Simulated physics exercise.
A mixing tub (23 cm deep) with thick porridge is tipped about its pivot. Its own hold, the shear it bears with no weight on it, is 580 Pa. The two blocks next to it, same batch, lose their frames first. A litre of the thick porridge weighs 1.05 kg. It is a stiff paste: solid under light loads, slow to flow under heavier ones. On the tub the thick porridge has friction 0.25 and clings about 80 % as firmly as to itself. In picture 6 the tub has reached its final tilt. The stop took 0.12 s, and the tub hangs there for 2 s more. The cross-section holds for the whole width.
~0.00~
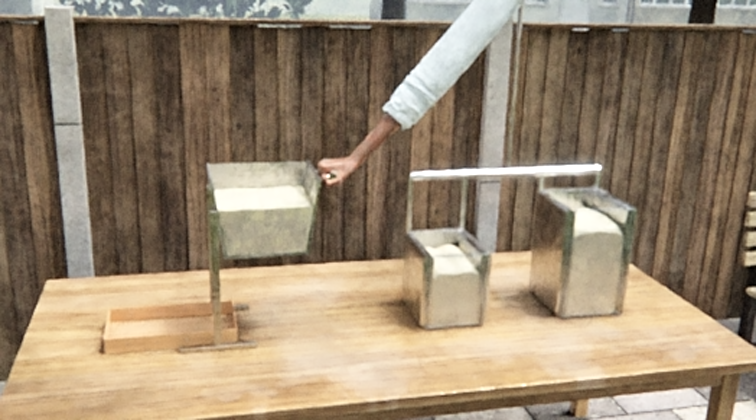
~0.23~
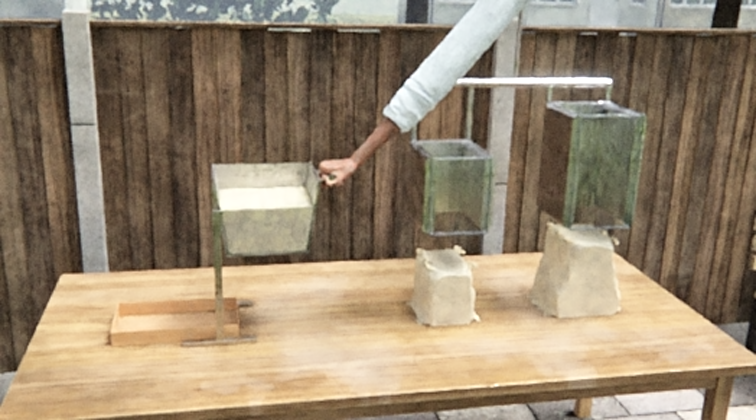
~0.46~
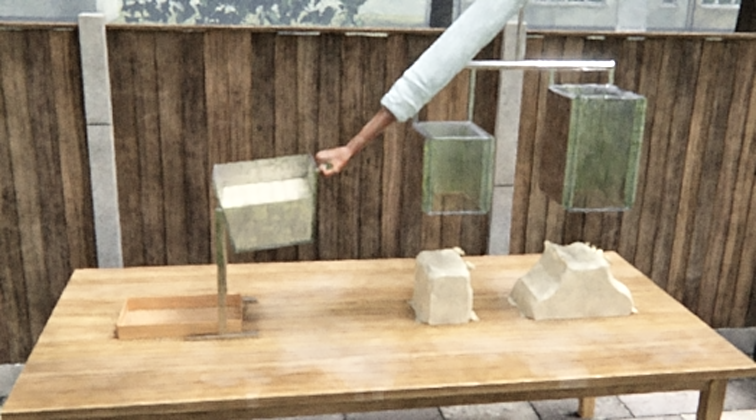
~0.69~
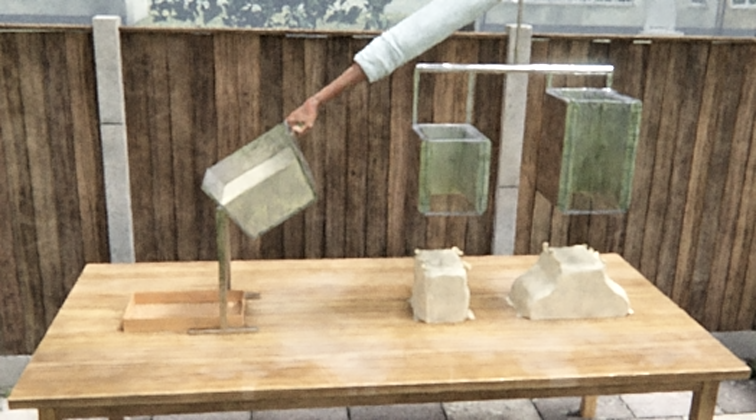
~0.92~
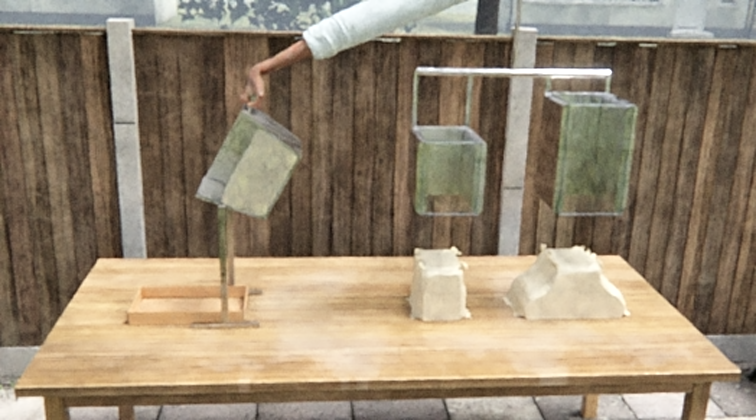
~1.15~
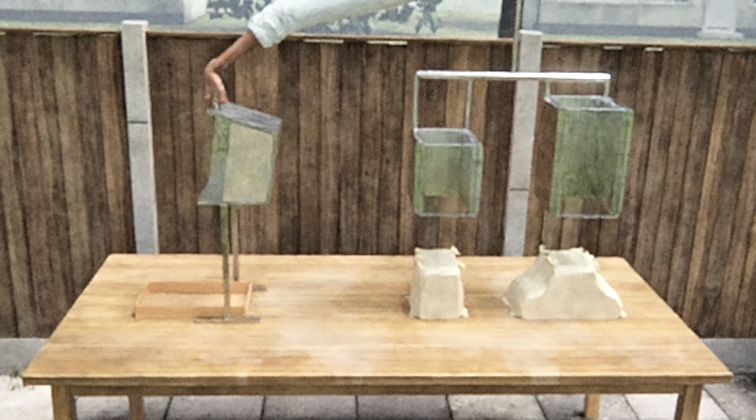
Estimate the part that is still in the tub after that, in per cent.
About 100 %.
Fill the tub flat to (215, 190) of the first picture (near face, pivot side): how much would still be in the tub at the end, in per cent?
In that case some 55 per cent.
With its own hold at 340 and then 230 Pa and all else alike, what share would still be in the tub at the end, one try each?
In turn about 55 %, 45 %.
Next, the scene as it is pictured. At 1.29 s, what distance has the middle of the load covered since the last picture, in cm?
Some 1 cm.
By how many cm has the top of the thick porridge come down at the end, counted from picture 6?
Roughly 4 cm.
After 1.29 s, the tub is at 82 degrees and holds 100 %.
After 1.46 s, the tub is at 82 degrees and holds 100 %.
After 1.63 s, the tub is at 82 degrees and holds 100 %.
After 1.80 s, the tub is at 82 degrees and holds 100 %.
After 3.15 s, at the end, the tub is at 82 degrees and holds 100 %.
